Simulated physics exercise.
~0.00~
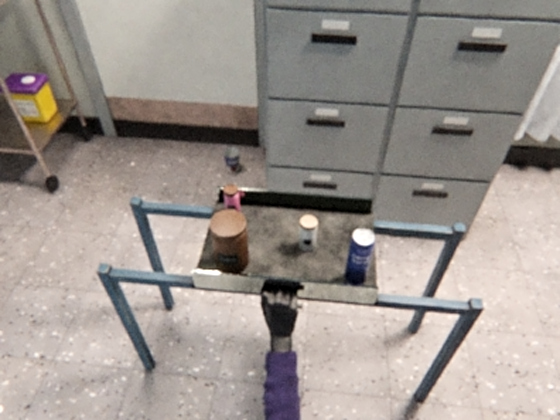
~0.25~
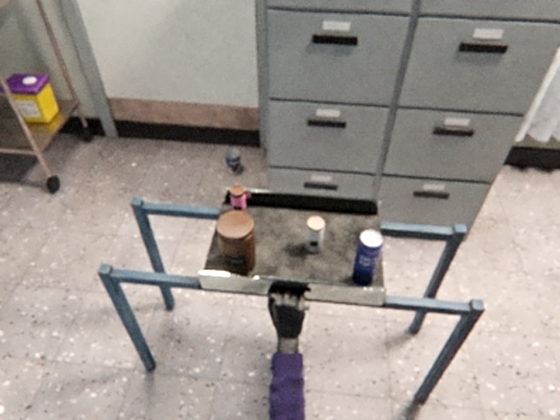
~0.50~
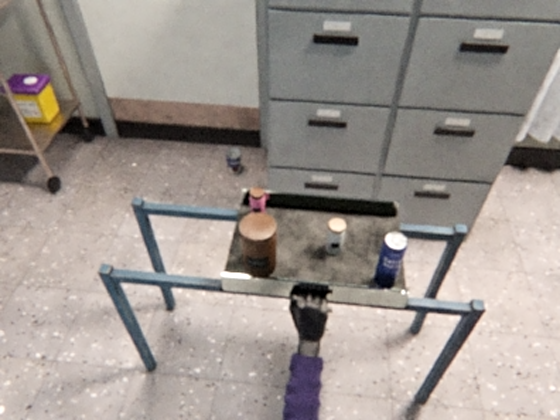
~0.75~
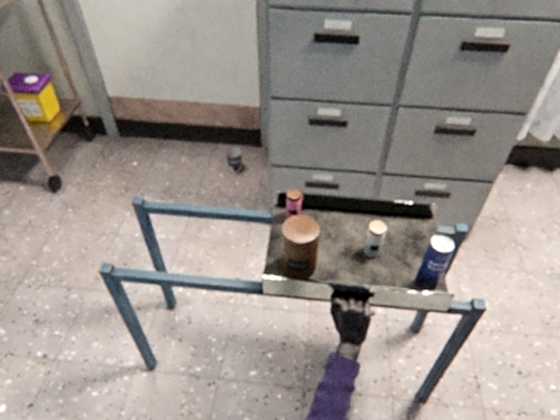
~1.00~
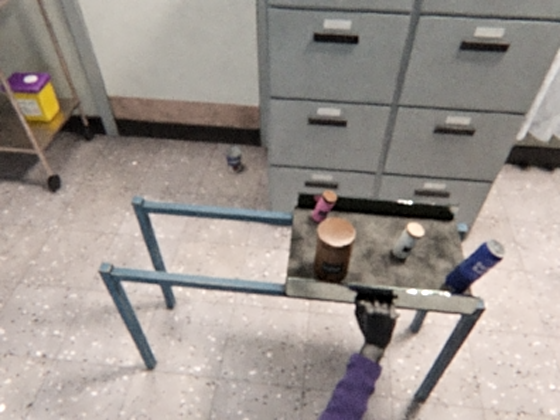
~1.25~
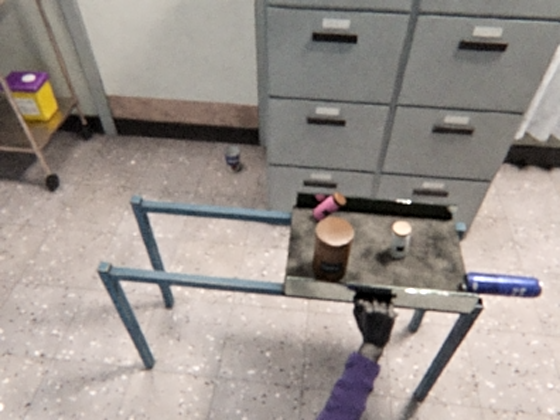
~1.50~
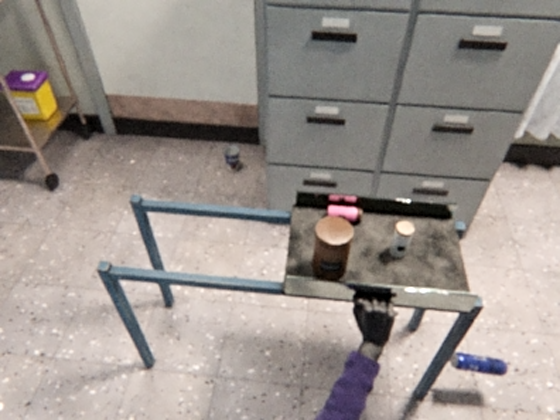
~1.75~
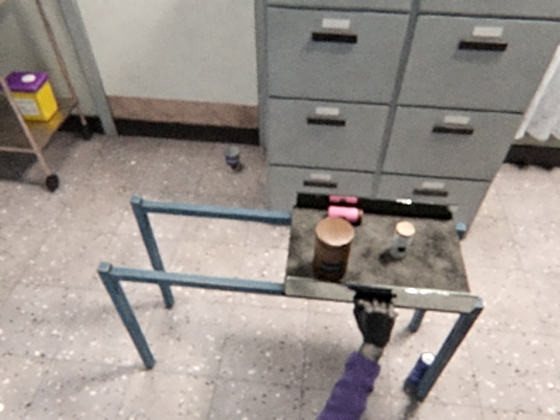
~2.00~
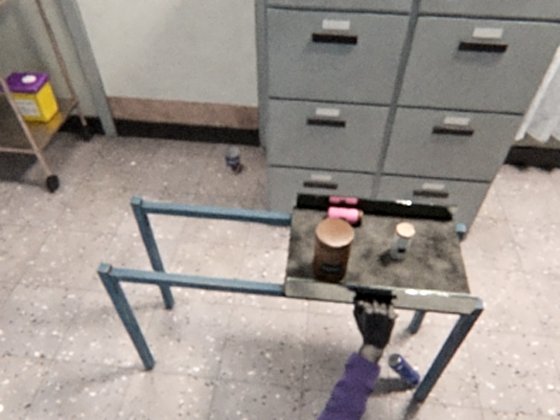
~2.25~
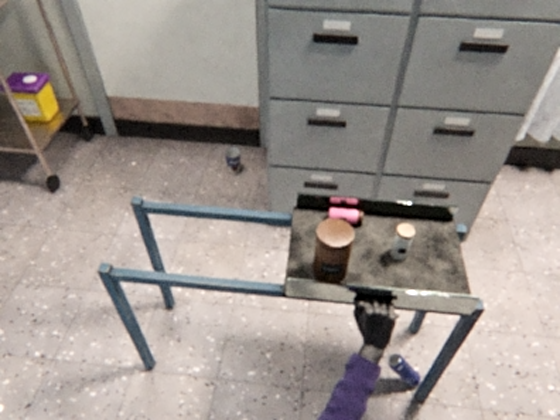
A hand slides the tray right; the blue can falls off and the pink shaker topples.
